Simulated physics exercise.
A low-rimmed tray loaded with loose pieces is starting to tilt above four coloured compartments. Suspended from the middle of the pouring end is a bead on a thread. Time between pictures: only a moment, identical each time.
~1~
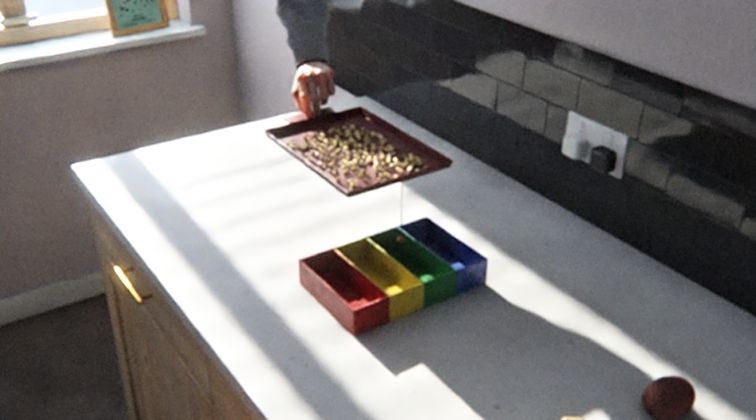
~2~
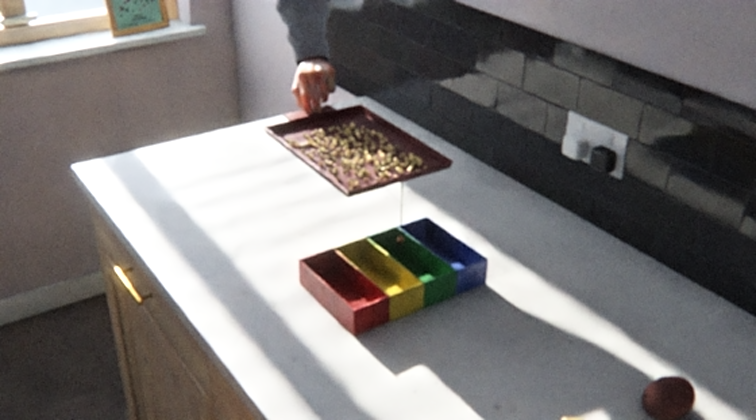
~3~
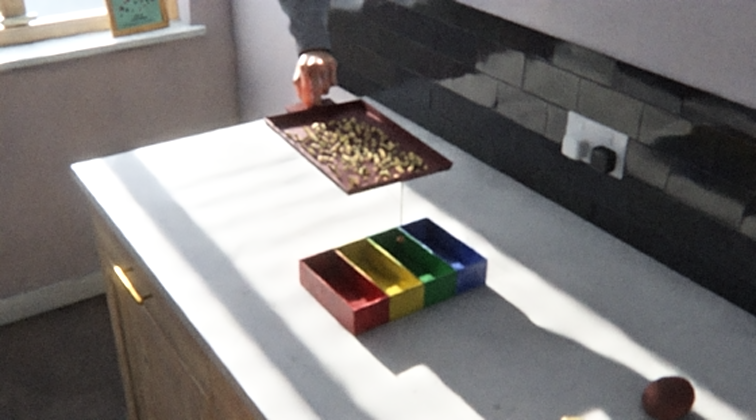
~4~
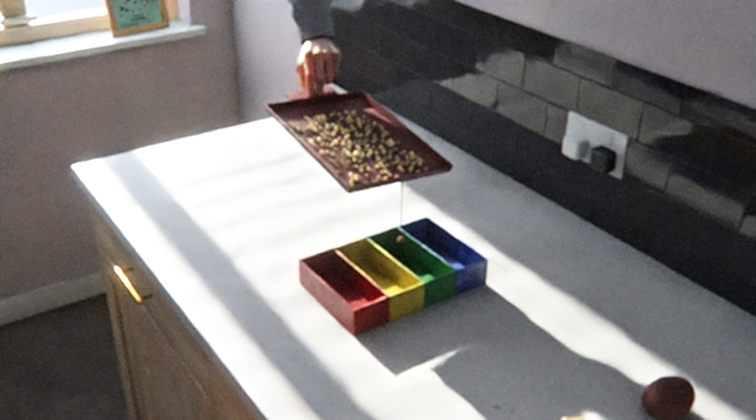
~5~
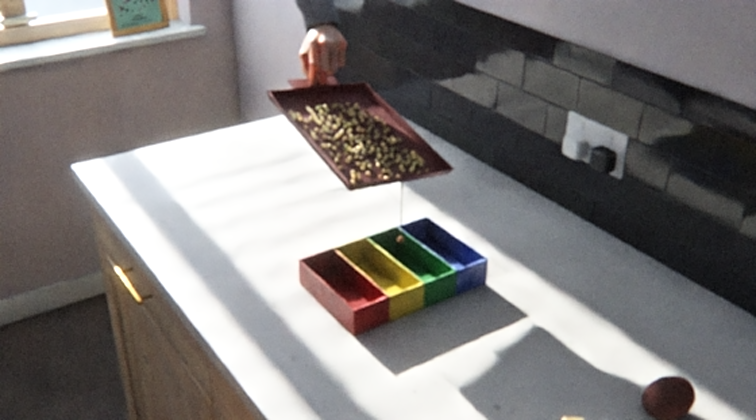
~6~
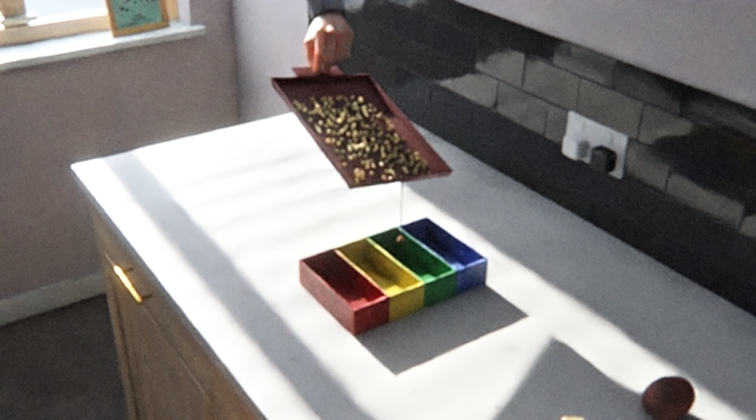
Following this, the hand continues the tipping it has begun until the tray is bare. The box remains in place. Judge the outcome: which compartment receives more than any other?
The blue compartment receives the most.
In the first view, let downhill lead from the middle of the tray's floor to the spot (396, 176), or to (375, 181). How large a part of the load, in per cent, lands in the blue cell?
In order: About 30, then 0 percent.
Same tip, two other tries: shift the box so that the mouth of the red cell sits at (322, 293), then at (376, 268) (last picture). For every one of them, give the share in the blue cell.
About 0% on the first try and 30% on the second.
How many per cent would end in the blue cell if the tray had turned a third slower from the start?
I'd put it near 90 per cent.
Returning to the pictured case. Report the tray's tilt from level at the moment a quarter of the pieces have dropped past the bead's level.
Angle reached: About 70°.
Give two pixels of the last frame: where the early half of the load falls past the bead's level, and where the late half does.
The opening half passes (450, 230), the closing half (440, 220).
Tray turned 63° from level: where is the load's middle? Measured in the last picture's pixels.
Somewhere around pixel (435, 180) in the last picture.
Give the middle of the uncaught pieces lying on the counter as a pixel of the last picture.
Centre, final frame: Roughly (498, 257).
Soon, tray tipped steeply; about two thirds on the tray; a stray few in the blue cell; a stray few in the green cell; about a quarter falling or outside the box.
A while on, tray tipped right over; a small part on the tray; about two thirds in the blue cell; a stray few in the green cell; about a third falling or outside the box.
Towards the end, tray tipped past a quarter turn; most in the blue cell; a stray few in the green cell; about a quarter falling or outside the box.
Finally, tray tipped past a quarter turn; most in the blue cell; a stray few in the green cell; none in the red cell; none in the yellow cell; about a quarter outside the box.
